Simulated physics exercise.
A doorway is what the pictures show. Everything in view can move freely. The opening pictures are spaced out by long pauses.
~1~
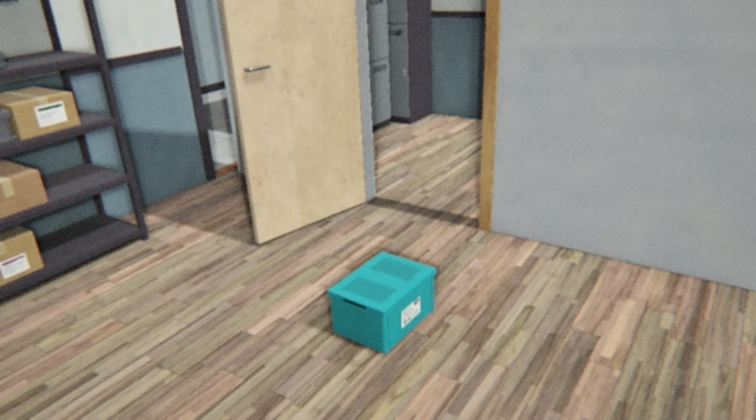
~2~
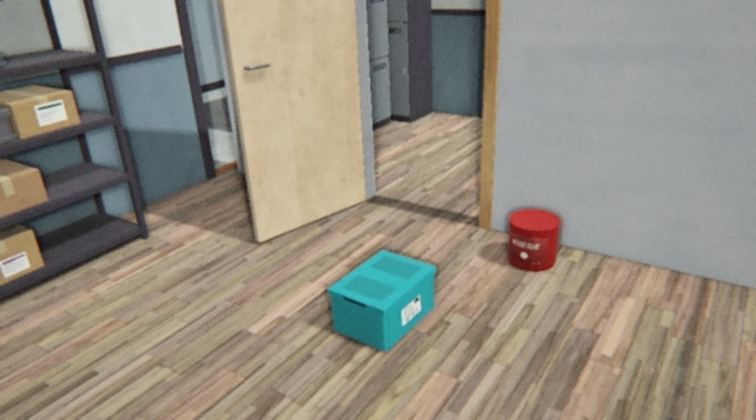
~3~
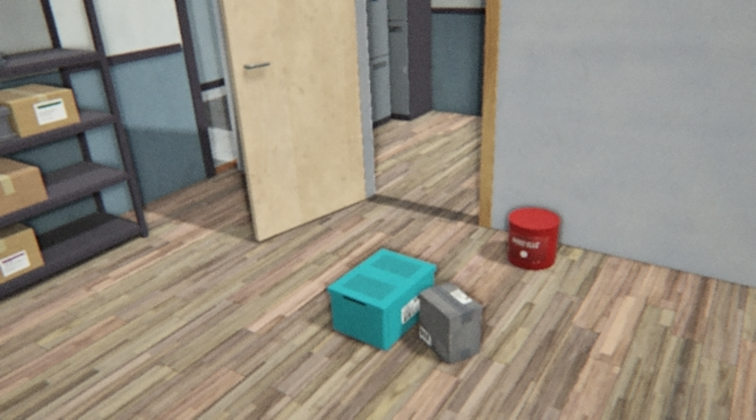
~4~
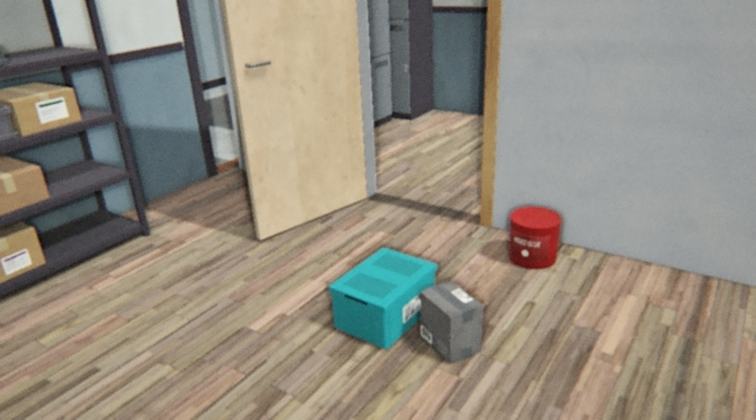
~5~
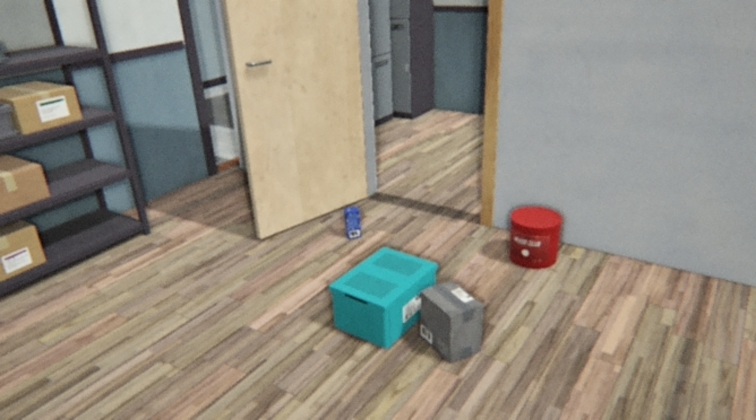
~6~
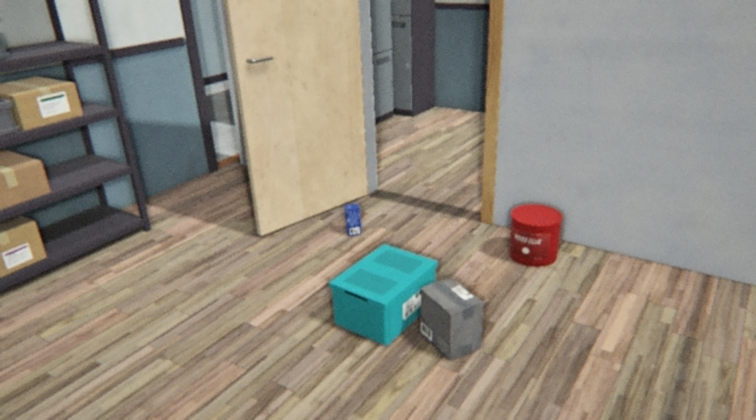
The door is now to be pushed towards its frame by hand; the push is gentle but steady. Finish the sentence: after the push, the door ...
After the push, the door meets the frame.
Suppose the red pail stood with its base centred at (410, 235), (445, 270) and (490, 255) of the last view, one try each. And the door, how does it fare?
The door is obstructed in the first try, meets the jamb in the second and meets the jamb in the third.
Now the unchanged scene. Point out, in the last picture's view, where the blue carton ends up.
In the last picture, near pixel (469, 198).
Then, 1.00 s past the last view, door at 67°; blue carton displaced a little near (357, 220).
Then, 1.40 s past the last view, door at 43°; blue carton displaced well along near (397, 219).
Then, 1.80 s past the last view, door at 18°; blue carton displaced well along near (436, 210).
Then, 2.10 s past the last view, door at 0°; blue carton displaced well along near (457, 199).
Finally, door at 0°; down or leaning hard on the floor, blue carton; the other 3 still in place. Final places as the last picture's camera would see them, blue carton near (469, 198).
